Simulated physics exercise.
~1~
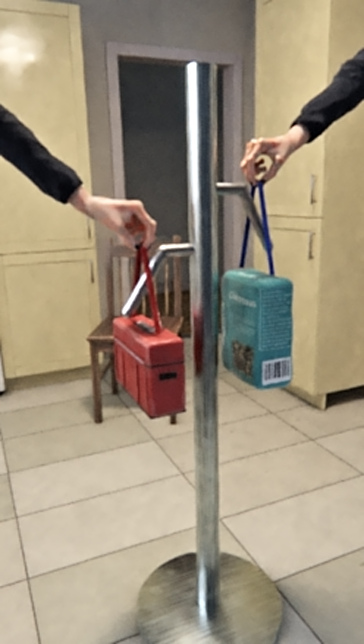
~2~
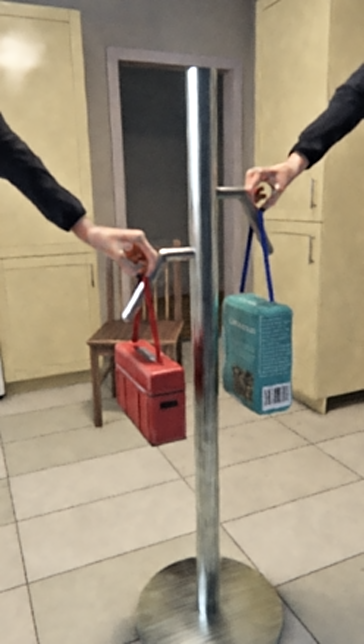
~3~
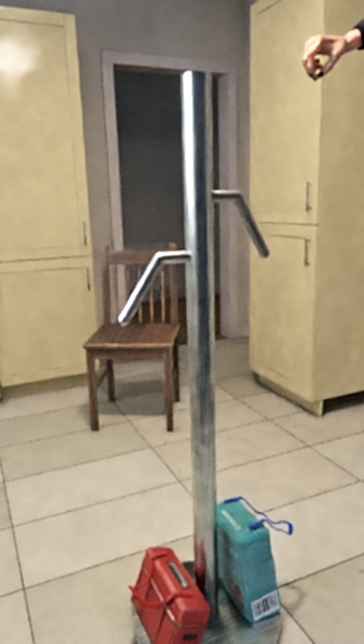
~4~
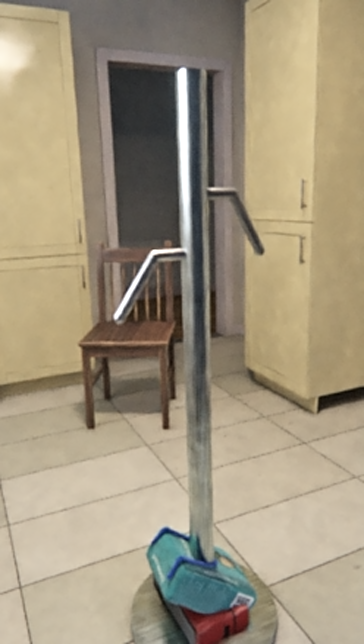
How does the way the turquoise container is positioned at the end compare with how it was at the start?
At the start it hangs upright by its loop from the hand at the right peg. By the end it is leaning over at the foot of the stand, against the red case.
